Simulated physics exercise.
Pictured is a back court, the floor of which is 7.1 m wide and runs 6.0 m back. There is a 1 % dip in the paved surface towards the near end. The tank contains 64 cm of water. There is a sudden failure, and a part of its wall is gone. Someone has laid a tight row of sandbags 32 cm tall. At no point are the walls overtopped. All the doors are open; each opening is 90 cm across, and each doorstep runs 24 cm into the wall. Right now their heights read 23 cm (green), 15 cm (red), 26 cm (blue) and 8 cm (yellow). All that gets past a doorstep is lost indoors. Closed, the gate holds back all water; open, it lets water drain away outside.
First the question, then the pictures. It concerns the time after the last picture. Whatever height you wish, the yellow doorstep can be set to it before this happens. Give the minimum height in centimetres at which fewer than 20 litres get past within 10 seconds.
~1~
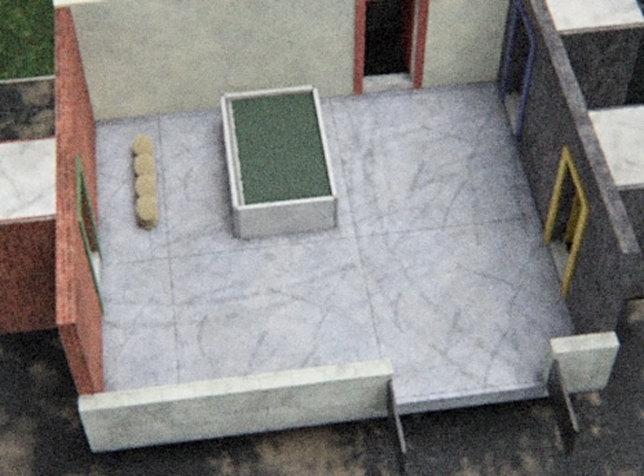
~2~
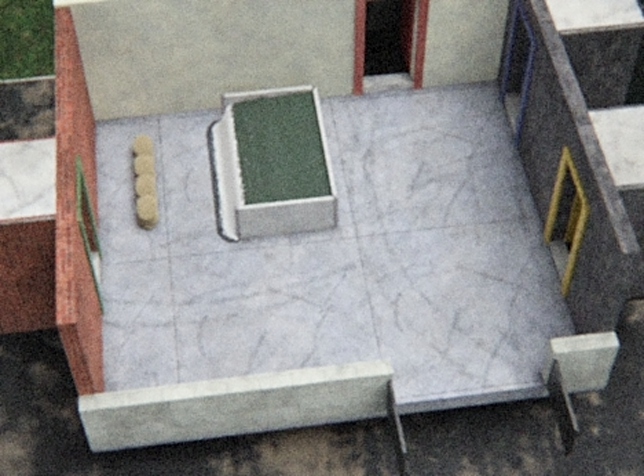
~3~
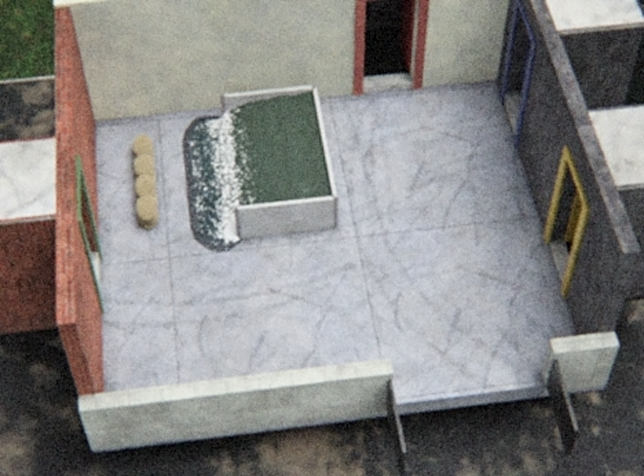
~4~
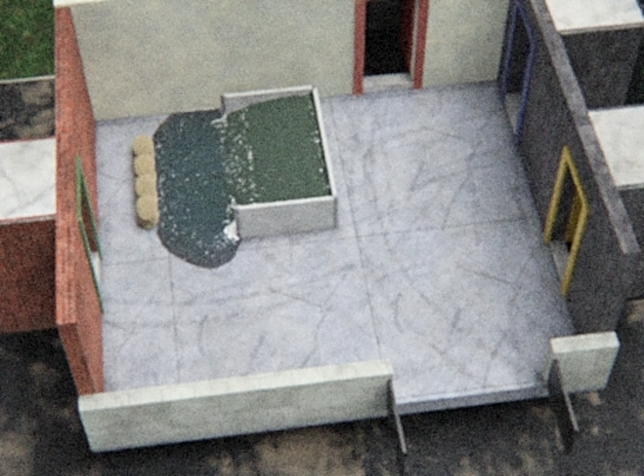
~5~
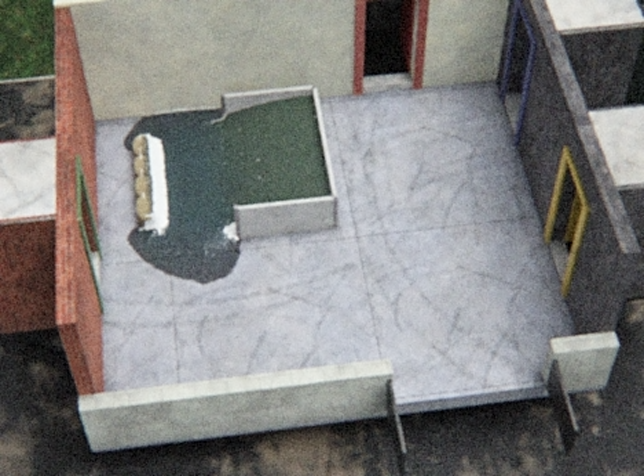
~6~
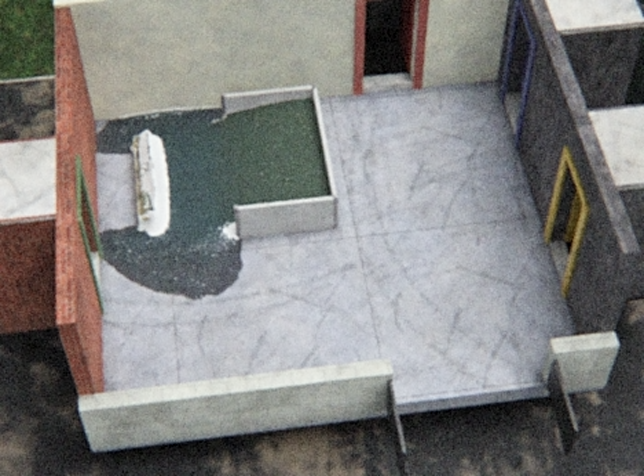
7 cm.
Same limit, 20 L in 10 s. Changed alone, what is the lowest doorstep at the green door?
Green door - some 19 centimetres.
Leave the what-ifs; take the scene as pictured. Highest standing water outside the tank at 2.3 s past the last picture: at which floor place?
At about pixel (107, 424).
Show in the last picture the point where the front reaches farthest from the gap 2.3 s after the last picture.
Near (107, 424).
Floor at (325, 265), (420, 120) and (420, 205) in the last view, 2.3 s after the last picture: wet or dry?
In order: Untouched, untouched, untouched.
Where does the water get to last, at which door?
I'd say the yellow one.
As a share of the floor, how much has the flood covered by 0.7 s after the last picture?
Roughly 20 percent.
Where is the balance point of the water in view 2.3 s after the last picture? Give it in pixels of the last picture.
Around (188, 225).
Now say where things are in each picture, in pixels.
The tank at (277, 148) is whole and still, 64 cm deep; the yellow door at (566, 227) is dry, in the first picture.
Water pours out at (233, 171) and has run 0.3 m, to (225, 235); about 8 cm deep outside, 64 cm at the back, in the second picture.
The gap is at (233, 172), the front 0.7 m out at (198, 232); the back of the tank holds 63 cm, in the third picture.
The gap is at (233, 172), the front 1.3 m out at (159, 222); the back of the tank holds 56 cm, in the fourth picture.
The gap is at (233, 173), the front 1.7 m out at (134, 239); the back of the tank holds 54 cm, in the fifth picture.
The gap is at (233, 173), the front 2.2 m out at (100, 249); the back of the tank holds 50 cm; 5.1 m in a straight line remain to the yellow door at (566, 227), in the sixth picture.
Then, 0.7 s after the last picture water covers 20 % of the floor, deepest (47 cm) near (96, 122); it has not reached the yellow door.
Then, 2.3 s after the last picture water covers 35 % of the floor, deepest (32 cm) near (107, 424); it has not reached the yellow door.
Then, 9.3 s after the last picture water covers 90 % of the floor, deepest (11 cm) near (107, 424); 9 cm at the yellow door, 12 litres in over its 8 cm doorstep.
At the yellow door as built, the water peaked near 11 cm, 5.7 s after the last picture.
Run again over the same 10 s with other heights there, 25 litres in over 6.5 cm, 15 litres over 7.5 cm. The limit of 20 litres is kept from about 7 cm up.
